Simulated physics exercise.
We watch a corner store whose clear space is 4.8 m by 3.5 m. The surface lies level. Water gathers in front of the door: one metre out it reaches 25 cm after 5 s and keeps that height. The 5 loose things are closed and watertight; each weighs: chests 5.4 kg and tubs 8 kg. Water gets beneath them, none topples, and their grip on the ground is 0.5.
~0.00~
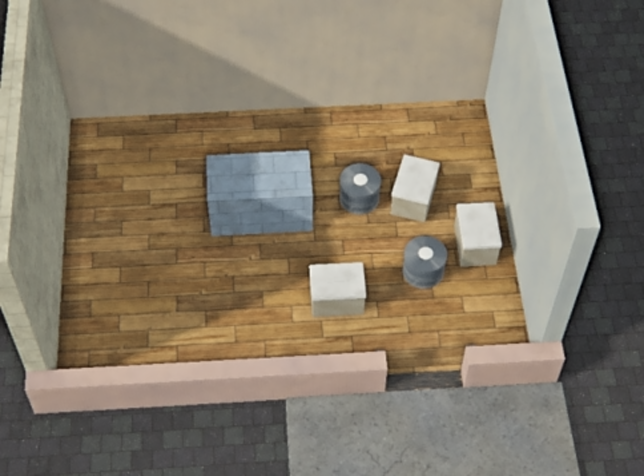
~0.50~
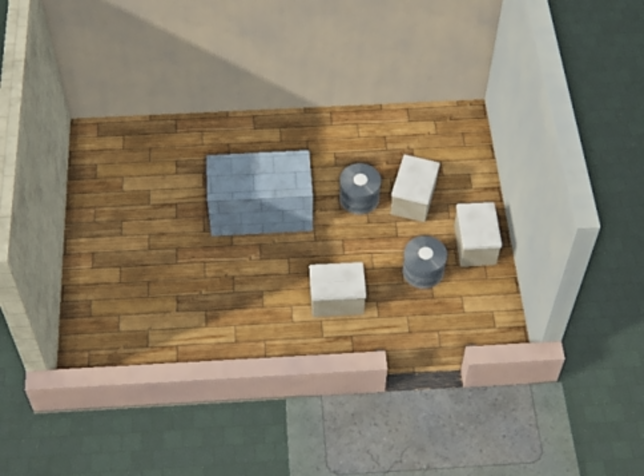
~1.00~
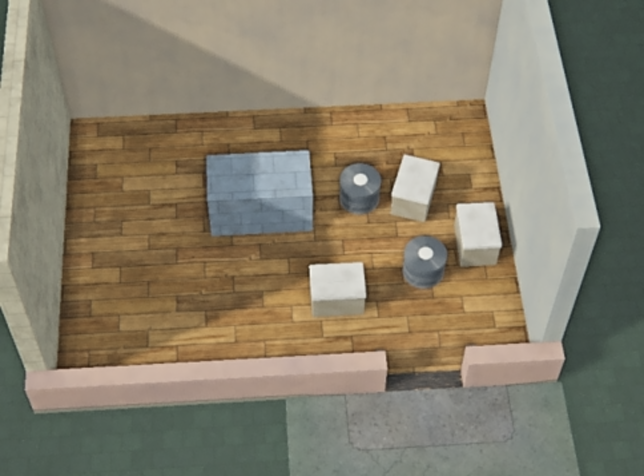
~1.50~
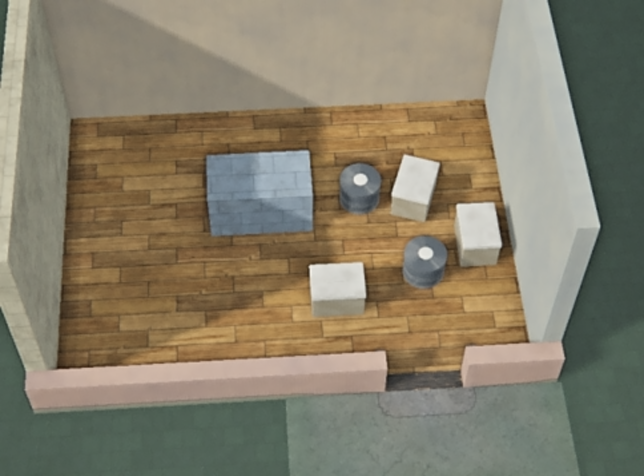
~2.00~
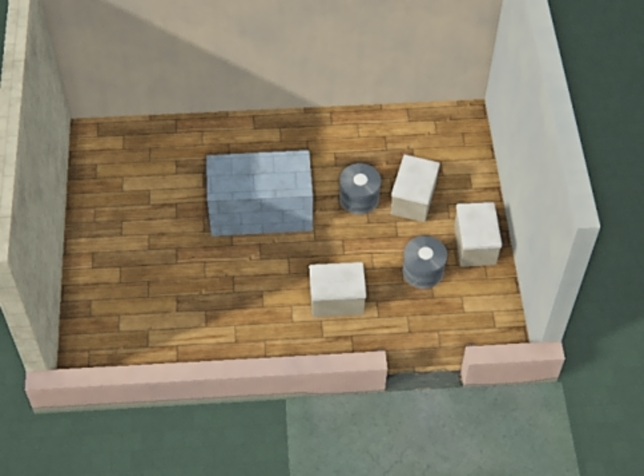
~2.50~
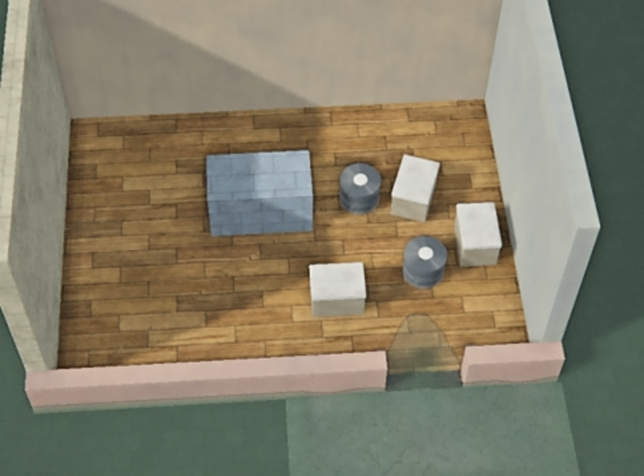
To begin with, white boxes, gray tubs and a blue block stand on the wooden floor of a corner store, with dark paving outside. Greenish water then covers the paving and closes over the concrete path toward the doorway. Finally, a small tongue of water slips inside, while every object stays still.
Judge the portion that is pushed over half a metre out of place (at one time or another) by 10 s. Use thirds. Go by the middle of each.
Share: Two thirds or more.
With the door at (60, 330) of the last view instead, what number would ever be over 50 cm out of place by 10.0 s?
Then 4.
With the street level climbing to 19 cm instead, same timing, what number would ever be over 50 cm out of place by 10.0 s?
Then 5.
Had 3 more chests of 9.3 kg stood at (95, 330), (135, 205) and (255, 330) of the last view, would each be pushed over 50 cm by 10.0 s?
In turn: Short of it, under, under.
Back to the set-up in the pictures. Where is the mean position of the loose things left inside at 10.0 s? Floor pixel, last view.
Near (264, 205).
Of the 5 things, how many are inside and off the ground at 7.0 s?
I count 4.
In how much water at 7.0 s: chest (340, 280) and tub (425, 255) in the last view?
About 3 and 8 cm.
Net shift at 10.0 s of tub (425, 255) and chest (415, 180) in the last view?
In that order: 100 cm, 100 cm.
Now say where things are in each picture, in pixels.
A chest at (416, 178), on the bottom; a chest at (479, 224) rests on the ground; water covers 0.0 m2; 0 of 5 have shifted, in the first frame.
A chest at (416, 178) rests on the ground; a chest at (479, 224), on the bottom; water covers 0.0 m2; 0 of 5 have shifted, in the second frame.
A chest at (416, 178) rests on the ground; a chest at (479, 224) rests on the ground; water covers 0.0 m2; 0 of 5 have shifted, in the third frame.
A chest at (416, 178) rests on the ground; a chest at (479, 224), on the bottom; water covers 0.0 m2; 0 of 5 have shifted, in the fourth frame.
A chest at (416, 178) rests on the ground; a chest at (479, 224), on the bottom; water covers 0.0 m2; 0 of 5 have shifted, in the fifth frame.
A chest at (416, 178) rests on the ground; a chest at (479, 224), on the bottom; water covers 0.3 m2; 0 of 5 have shifted, in the sixth frame.
After 3.5 s 0 of 5 are over 50 cm from their spots; 0 afloat.
After 4.5 s 0 of 5 are over 50 cm from their spots; 0 afloat.
After 7.0 s 5 of 5 are over 50 cm from their spots; 4 afloat.
After 10.0 s 5 of 5 are over 50 cm from their spots, and 5 have been at some point; 3 afloat.
